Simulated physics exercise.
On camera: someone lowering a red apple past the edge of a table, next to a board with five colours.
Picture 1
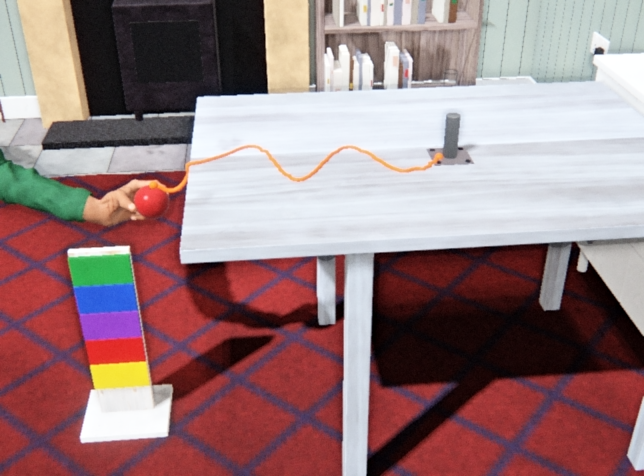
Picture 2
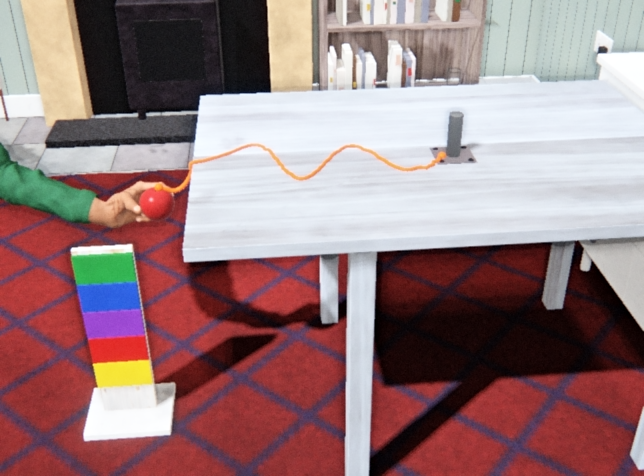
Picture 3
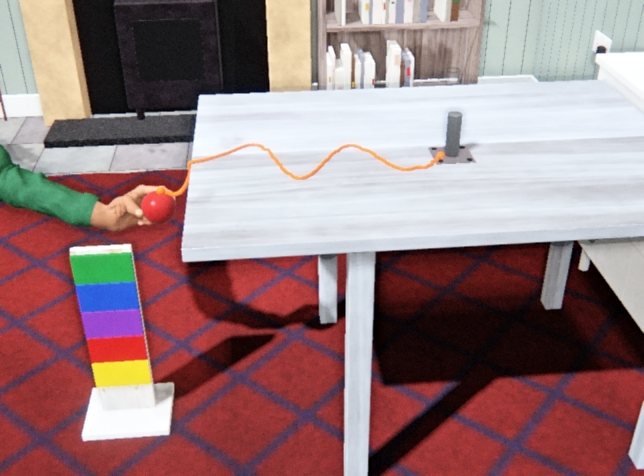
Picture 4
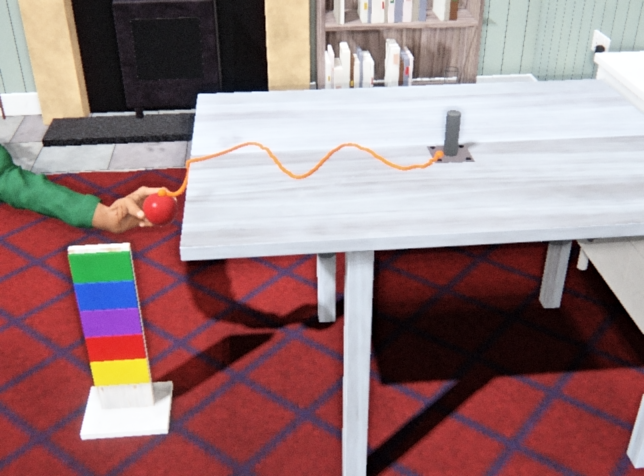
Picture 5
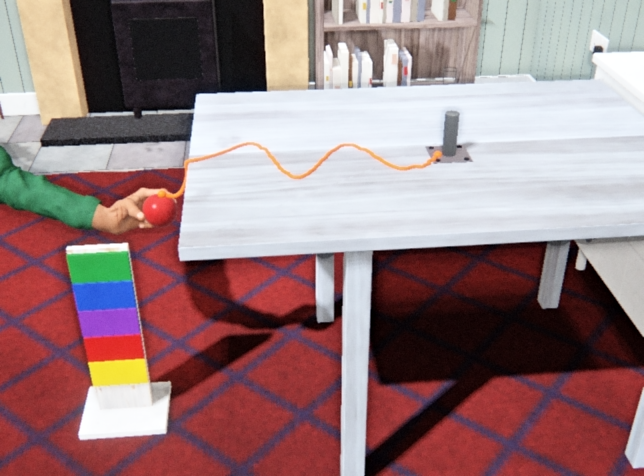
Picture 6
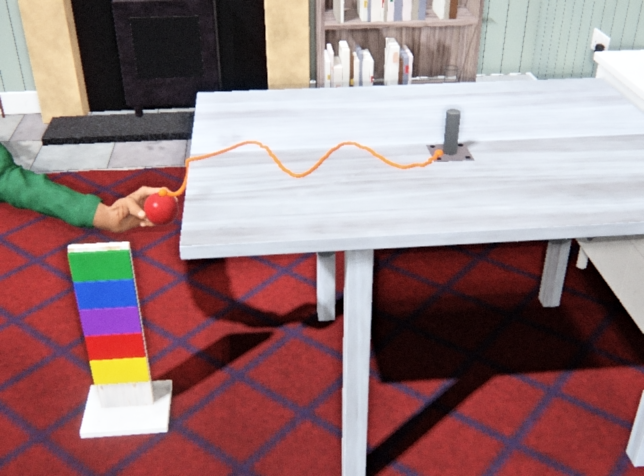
A room with a patterned red carpet, a dark fireplace and a bookshelf is seen from slightly above, facing a pale grey table. At left, a green-sleeved hand holds a small red ball tied to a wavy orange cord running across the tabletop to a grey post, above a stand banded green, blue, purple, red and yellow. The hand and ball shift very slightly right, then stay nearly still, while the view wobbles faintly.
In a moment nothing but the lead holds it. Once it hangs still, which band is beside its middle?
The red one.
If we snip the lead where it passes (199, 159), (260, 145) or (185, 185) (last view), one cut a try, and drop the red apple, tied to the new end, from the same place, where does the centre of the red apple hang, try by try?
Try by try, around (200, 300), (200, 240) and (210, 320).
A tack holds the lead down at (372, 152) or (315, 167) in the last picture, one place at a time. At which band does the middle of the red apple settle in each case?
Try by try: Purple; blue.
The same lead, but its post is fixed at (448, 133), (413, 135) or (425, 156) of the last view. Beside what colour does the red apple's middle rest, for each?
It would be red; yellow; yellow.
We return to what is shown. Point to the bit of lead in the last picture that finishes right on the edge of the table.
The one at (285, 170).
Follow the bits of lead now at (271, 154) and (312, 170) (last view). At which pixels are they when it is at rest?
The first at (192, 199), the second at (229, 160).
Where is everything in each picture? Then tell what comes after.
In the first picture, red apple (152, 202); green (101, 271); blue (106, 300); purple (111, 326); red (116, 352); yellow (120, 377).
In the second picture, red apple (157, 204); lead through (421, 168) (364, 150) (319, 170) (277, 159) (223, 155).
In the third picture, red apple (159, 207).
In the fourth picture, red apple (161, 209); lead through (418, 166) (362, 149) (316, 169) (274, 158) (221, 154).
In the fifth picture, red apple (160, 211).
In the sixth picture, red apple (162, 209); lead through (418, 165) (361, 147) (316, 168) (274, 156) (220, 153).
Early on, apple near (175, 289); level with blue.
Midway, apple near (214, 339); level with red.
Near the end, apple near (203, 344); level with red.
Finally, apple near (210, 343); level with red. The lead holds its middle at red.
